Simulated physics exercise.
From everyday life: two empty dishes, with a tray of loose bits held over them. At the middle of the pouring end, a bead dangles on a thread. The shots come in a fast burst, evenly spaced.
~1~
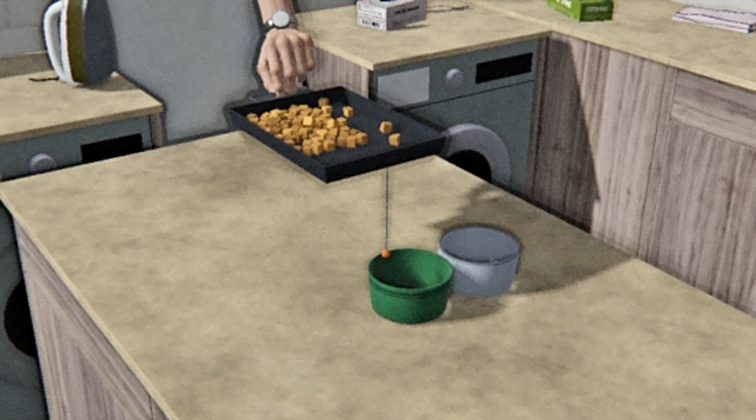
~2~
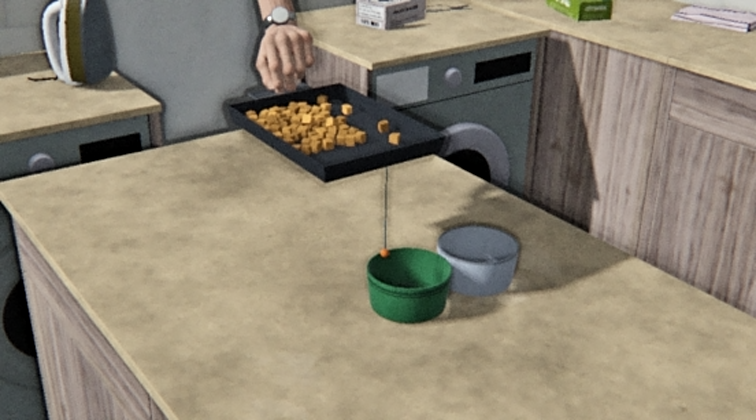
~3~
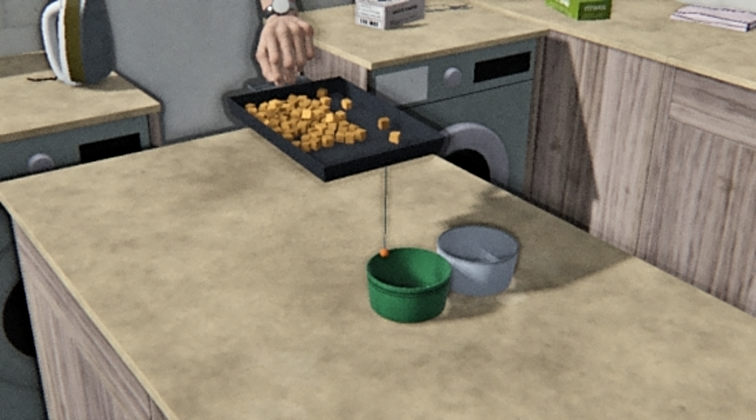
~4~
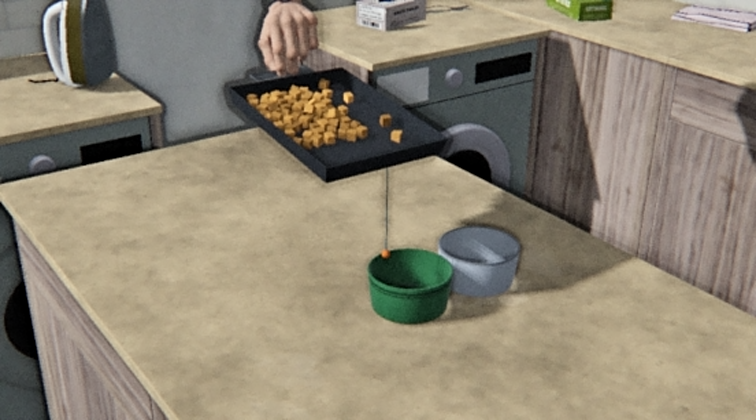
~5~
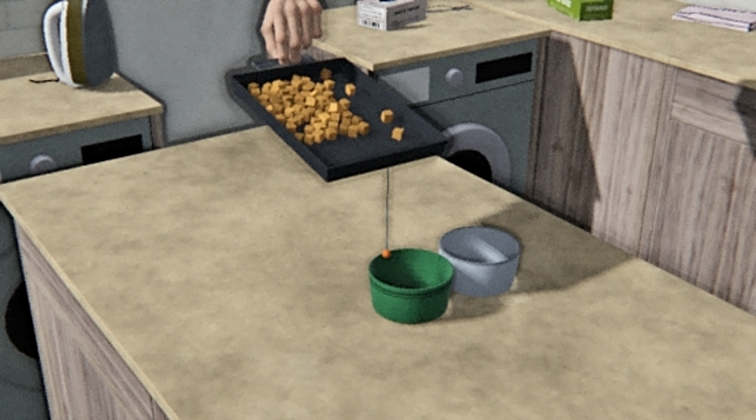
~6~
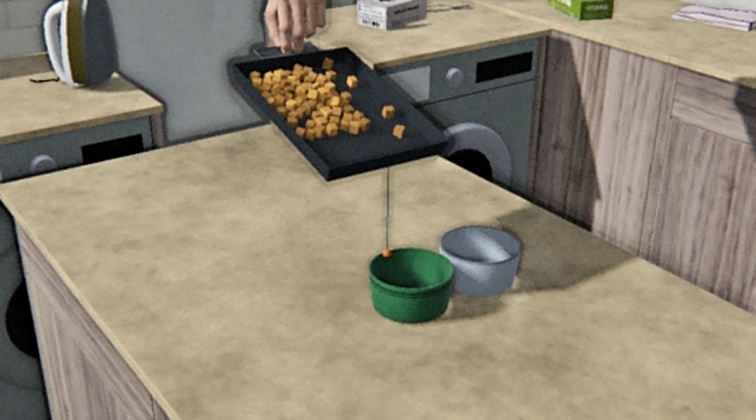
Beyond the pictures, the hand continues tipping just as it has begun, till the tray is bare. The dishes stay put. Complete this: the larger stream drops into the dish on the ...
... left.
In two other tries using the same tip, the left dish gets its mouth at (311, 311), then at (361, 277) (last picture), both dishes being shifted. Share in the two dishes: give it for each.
You'd get 30 per cent first and 20 per cent second.
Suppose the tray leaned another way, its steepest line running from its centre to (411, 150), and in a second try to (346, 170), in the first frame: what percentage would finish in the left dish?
First case: 30 %; second case: 0 %.
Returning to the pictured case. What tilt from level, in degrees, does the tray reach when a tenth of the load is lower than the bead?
Approx. 110° from level.
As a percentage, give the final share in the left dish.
My best guess is about 30 in a hundred.
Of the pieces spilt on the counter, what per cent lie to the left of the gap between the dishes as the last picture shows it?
Around 40 percent of the pieces.
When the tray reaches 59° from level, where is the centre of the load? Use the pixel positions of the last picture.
Its middle sits at about pixel (381, 140).
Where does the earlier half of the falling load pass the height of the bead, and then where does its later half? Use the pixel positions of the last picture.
Early-half point (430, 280); late-half point (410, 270).
Just after the last frame, tray tipped steeply; almost all on the tray; just a few in the air.
A moment on, tray tipped right over; almost all on the tray; just a few in the left dish; about a tenth outside both.
Further on, tray tipped past a quarter turn; roughly a quarter in the left dish; just a few in the right dish; roughly two thirds outside both.
When it is over, tray tipped past a quarter turn; roughly a quarter in the left dish; just a few in the right dish; roughly two thirds outside both.
